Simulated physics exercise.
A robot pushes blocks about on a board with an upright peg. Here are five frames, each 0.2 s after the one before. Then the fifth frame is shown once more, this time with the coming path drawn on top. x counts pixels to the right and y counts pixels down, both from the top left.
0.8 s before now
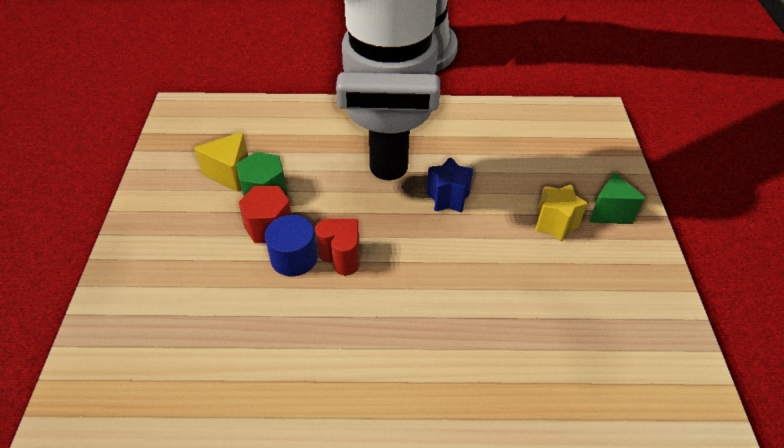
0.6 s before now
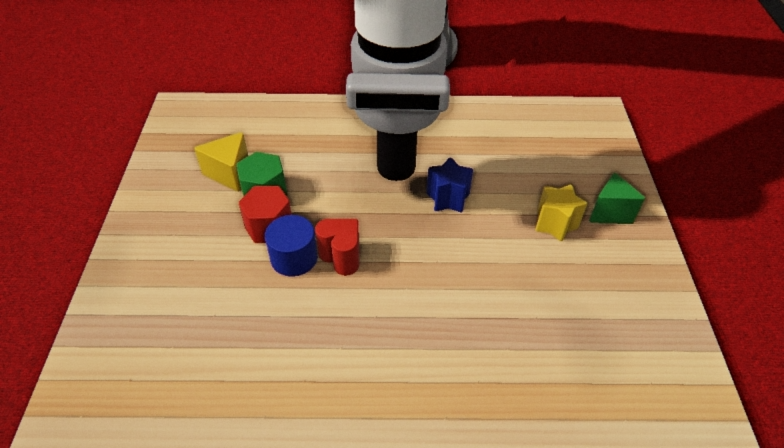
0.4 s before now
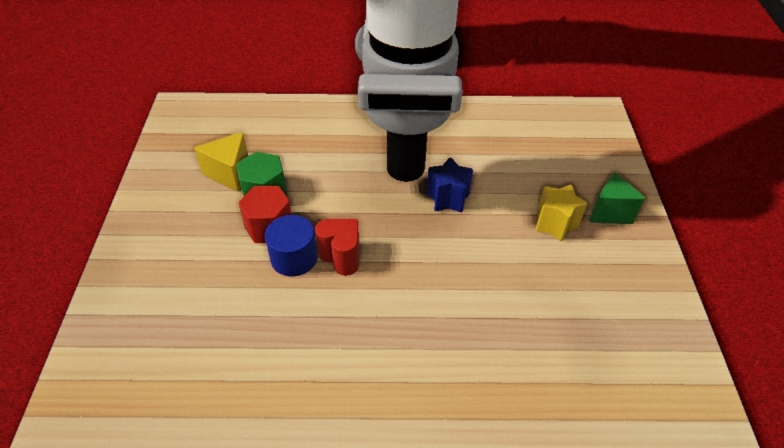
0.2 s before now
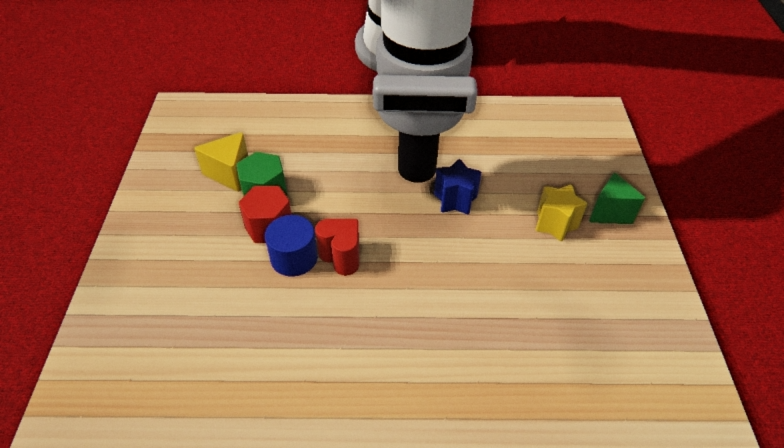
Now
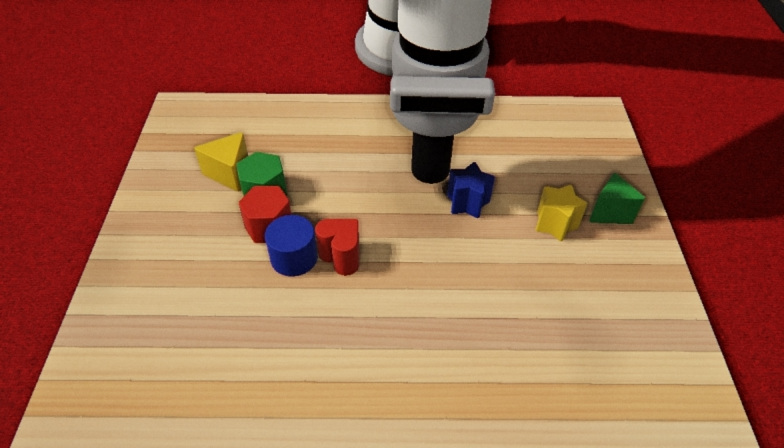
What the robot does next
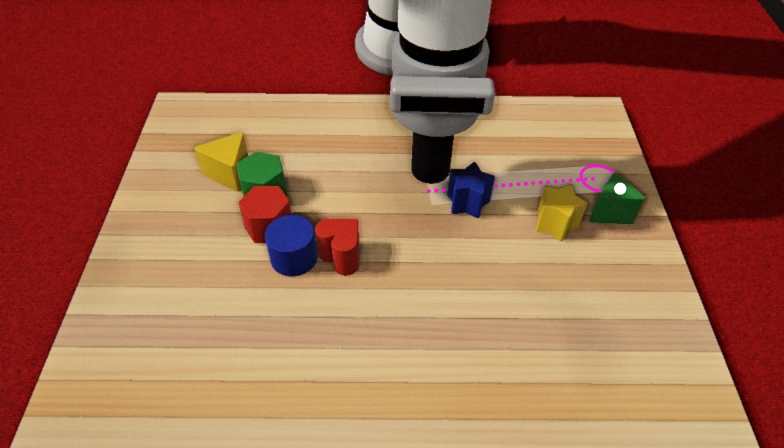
On a striped wooden board over a red surface, a robot arm holds a black peg upright to the left of a blue star block, among other coloured blocks. The peg slides right until it meets the star, then nudges it a short way right while the other blocks stay still.
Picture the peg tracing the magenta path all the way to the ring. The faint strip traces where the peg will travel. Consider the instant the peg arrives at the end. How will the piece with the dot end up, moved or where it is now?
Here the piece with the dot stays on its spot.
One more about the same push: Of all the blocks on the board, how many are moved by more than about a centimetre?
I'd say one block gets moved.
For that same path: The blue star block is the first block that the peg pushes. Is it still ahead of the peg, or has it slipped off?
It falls back or aside.
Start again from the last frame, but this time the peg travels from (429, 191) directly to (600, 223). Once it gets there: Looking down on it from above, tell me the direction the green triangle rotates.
Anticlockwise, looking down.
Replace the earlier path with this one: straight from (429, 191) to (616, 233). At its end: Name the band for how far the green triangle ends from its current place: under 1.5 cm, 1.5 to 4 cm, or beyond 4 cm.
Moves 1.5 to 4 cm.
Drawn move, straight from (429, 191) to (600, 178); the dot is on the green triangle.
What follows on the original path. One third of the way, peg (490, 167); blue star block (506, 185), turned 80° clockwise.
Two thirds of the way, peg (549, 163); blue star block (512, 185), turned 100° clockwise.
At the end, peg (607, 159); blue star block (512, 185), turned 100° clockwise; green triangle still.
